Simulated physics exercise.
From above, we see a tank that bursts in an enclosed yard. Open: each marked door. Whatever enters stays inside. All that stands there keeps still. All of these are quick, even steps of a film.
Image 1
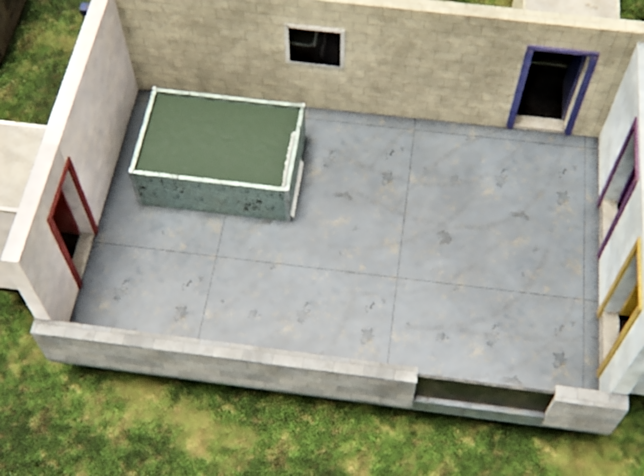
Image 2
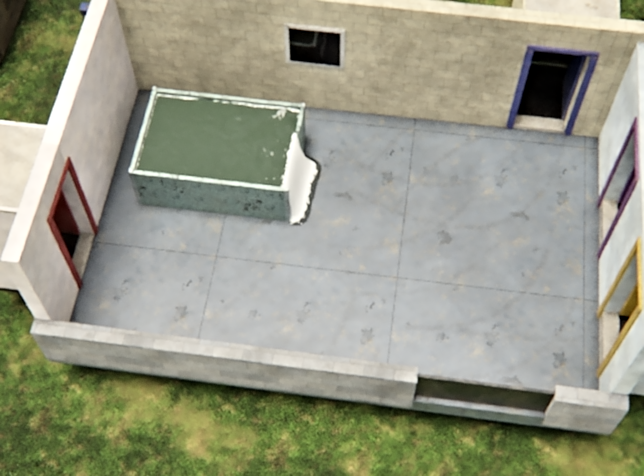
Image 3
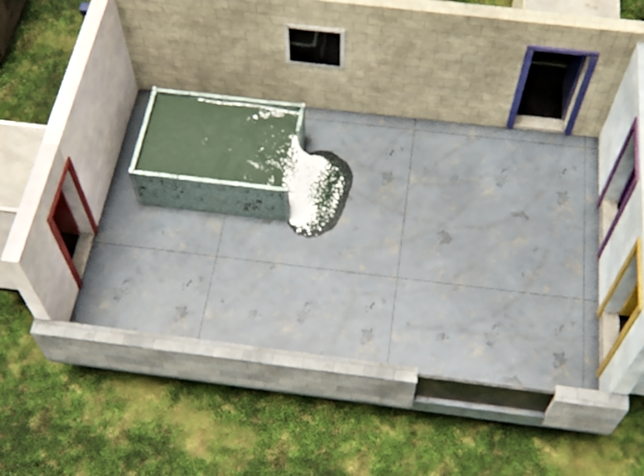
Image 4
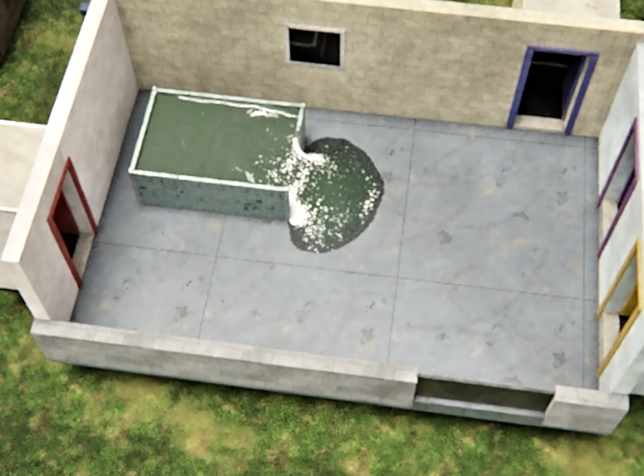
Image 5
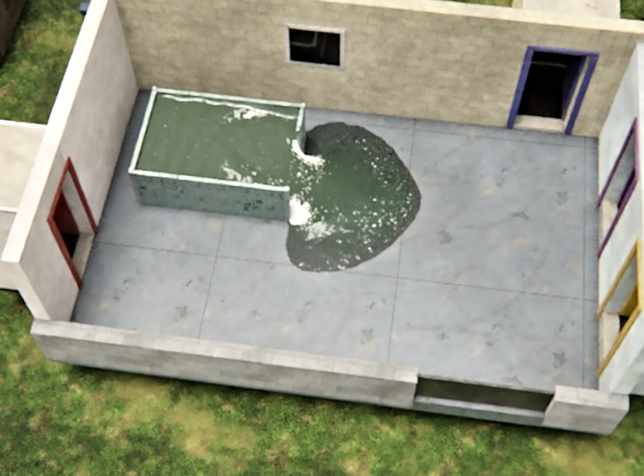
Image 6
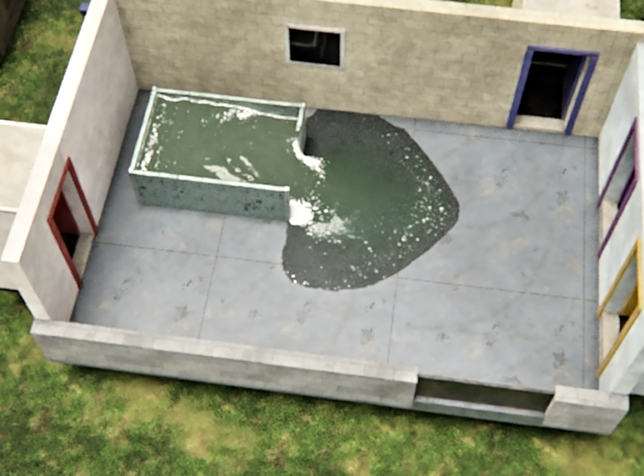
The clip shows a walled yard from above, where a rectangular tank of green water bursts open at its right end, and foamy water pours through the gap and spreads across the grey floor in a widening dark pool.
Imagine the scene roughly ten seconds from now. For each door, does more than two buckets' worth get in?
Door by door: The blue door, yes; the yellow door, no; the purple door, no; the red door, yes.
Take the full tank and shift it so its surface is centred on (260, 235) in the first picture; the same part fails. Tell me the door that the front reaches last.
It's the red one, in my view.
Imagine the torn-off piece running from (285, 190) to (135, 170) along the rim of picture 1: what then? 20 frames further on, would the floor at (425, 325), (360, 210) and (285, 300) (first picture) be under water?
Submerged, untouched, submerged.
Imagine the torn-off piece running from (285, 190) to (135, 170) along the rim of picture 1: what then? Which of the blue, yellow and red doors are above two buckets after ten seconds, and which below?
In that case the blue door overshoots, while the yellow door undershoots and the red door overshoots.
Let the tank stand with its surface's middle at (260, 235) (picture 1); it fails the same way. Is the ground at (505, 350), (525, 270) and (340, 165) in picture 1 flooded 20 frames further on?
Hit, hit, spared.
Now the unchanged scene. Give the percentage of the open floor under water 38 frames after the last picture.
Estimate: Near 70 %.
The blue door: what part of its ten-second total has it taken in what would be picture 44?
About 90 per cent.
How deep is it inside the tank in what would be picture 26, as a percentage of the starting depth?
I'd put it near 36 per cent.
A moment on, water covers 45 % of the floor; the blue door not reached, the yellow door not reached, the purple door wet at the sill, nothing in, the red door not reached.
Next, water covers 60 % of the floor; the blue door wet at the sill, nothing in, the yellow door wet at the sill, nothing in, the purple door wet at the sill, nothing in, the red door not reached.
Then, water covers 65 % of the floor; the blue door under two buckets in, the yellow door wet at the sill, nothing in, the purple door wet at the sill, nothing in, the red door not reached.
Later, water covers 70 % of the floor; the blue door over two buckets in, the yellow door under two buckets in, the purple door wet at the sill, nothing in, the red door not reached.
In the end, water covers 100 % of the floor; the blue door far over two buckets in, the yellow door under two buckets in, the purple door wet at the sill, nothing in, the red door over two buckets in.
